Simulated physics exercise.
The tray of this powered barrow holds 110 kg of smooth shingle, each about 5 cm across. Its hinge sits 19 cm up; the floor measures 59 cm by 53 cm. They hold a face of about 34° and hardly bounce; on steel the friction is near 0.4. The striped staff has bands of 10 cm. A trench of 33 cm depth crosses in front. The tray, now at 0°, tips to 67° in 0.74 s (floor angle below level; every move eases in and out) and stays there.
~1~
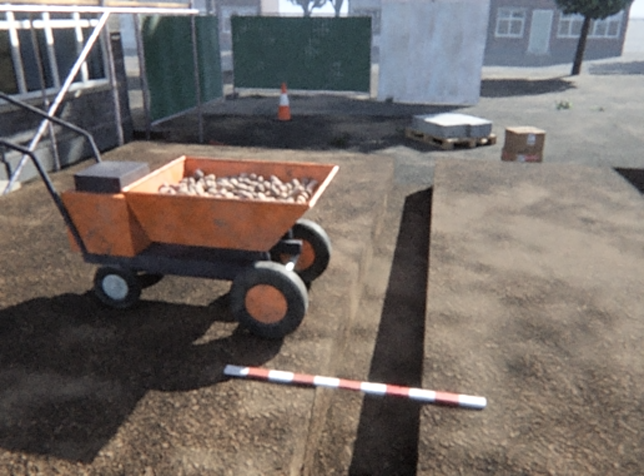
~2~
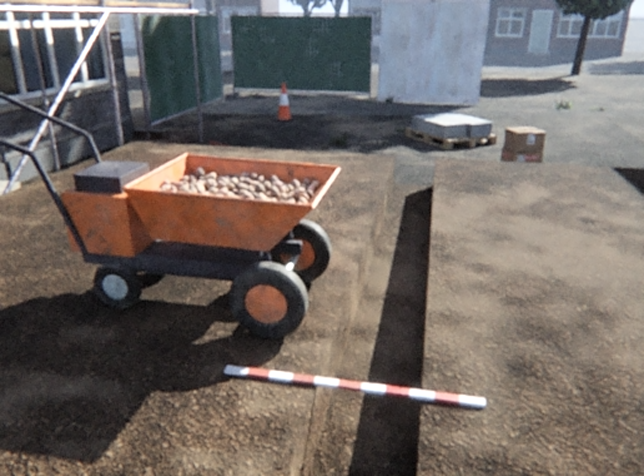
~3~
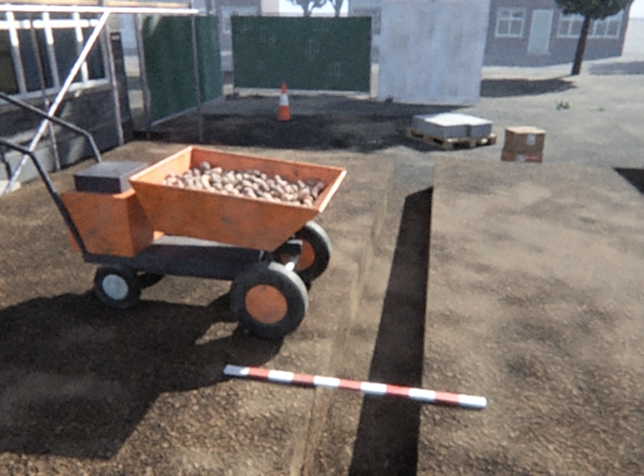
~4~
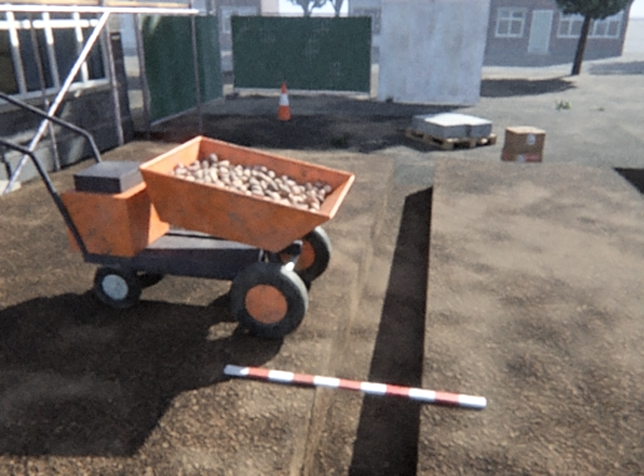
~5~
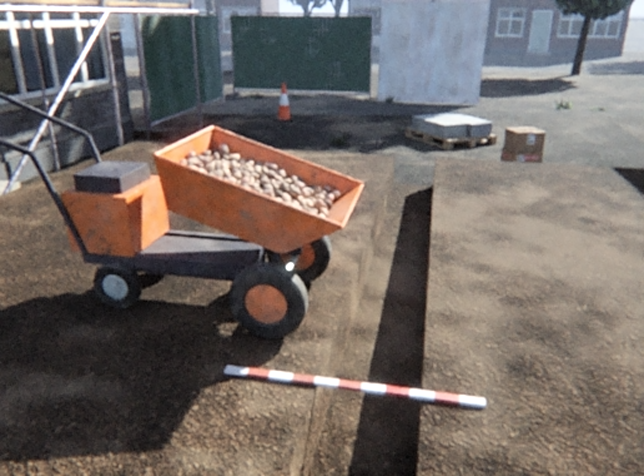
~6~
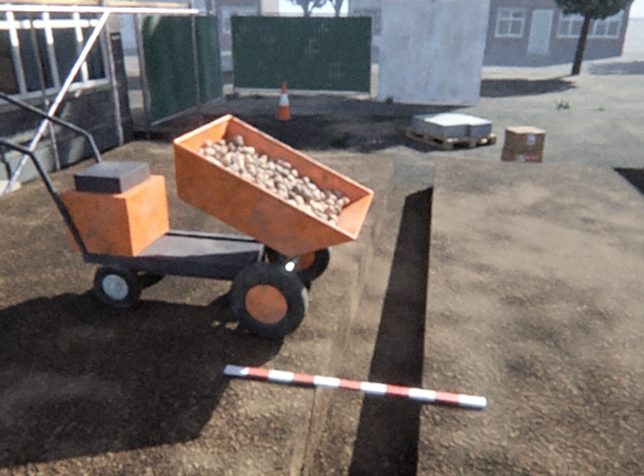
The orange tray of a small wheeled barrow, loaded with smooth stones, starts out level beside a narrow trench and a red-and-white striped staff. Its rear rises slowly at first, then more steeply, while its front lip dips toward the right. The stones stay heaped inside, and the wheels remain still.
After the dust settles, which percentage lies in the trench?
Close to 43 in a hundred.
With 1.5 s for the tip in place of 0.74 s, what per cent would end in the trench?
Then about 60 per cent.
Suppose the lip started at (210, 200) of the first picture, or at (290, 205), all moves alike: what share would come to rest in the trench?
Near 80 per cent from the first place, 65 from the second.
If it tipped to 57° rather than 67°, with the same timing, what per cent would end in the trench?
Then about 50 per cent.
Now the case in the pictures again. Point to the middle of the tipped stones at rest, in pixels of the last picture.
Around (447, 319).
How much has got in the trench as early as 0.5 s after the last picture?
Some 15 per cent.
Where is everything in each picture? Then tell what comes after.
Lip at (310, 206), floor tilted 0°, highest stones at (242, 184), in the first picture.
Lip at (313, 207), floor tilted 1°, highest stones at (223, 181), in the second picture.
Lip at (320, 211), floor tilted 5°, highest stones at (205, 176), in the third picture.
The tray is at 11°, its lip at (330, 217); the top of the load is at (205, 167), in the fourth picture.
Lip at (342, 227), floor tilted 18°, highest stones at (211, 156), in the fifth picture.
Lip at (354, 239), floor tilted 25°, highest stones at (225, 147), in the sixth picture.
Then, 0.2 s after the last picture the floor is at 56°, 100 % in the tray; the foremost stones are at (370, 268).
Then, 0.5 s after the last picture the floor is at 67°, 70 % in the tray, 17 % in the trench, 14 % past the trench; the foremost stones are at (458, 325).
Then, 0.9 s after the last picture the floor is at 67°, 16 % in the tray, 28 % in the trench, 56 % past the trench; the foremost stones are at (600, 336).
Then, 2.8 s after the last picture the floor is at 67°, 0 % in the tray, 43 % in the trench, 57 % past the trench; the foremost stones are past the picture's edge.
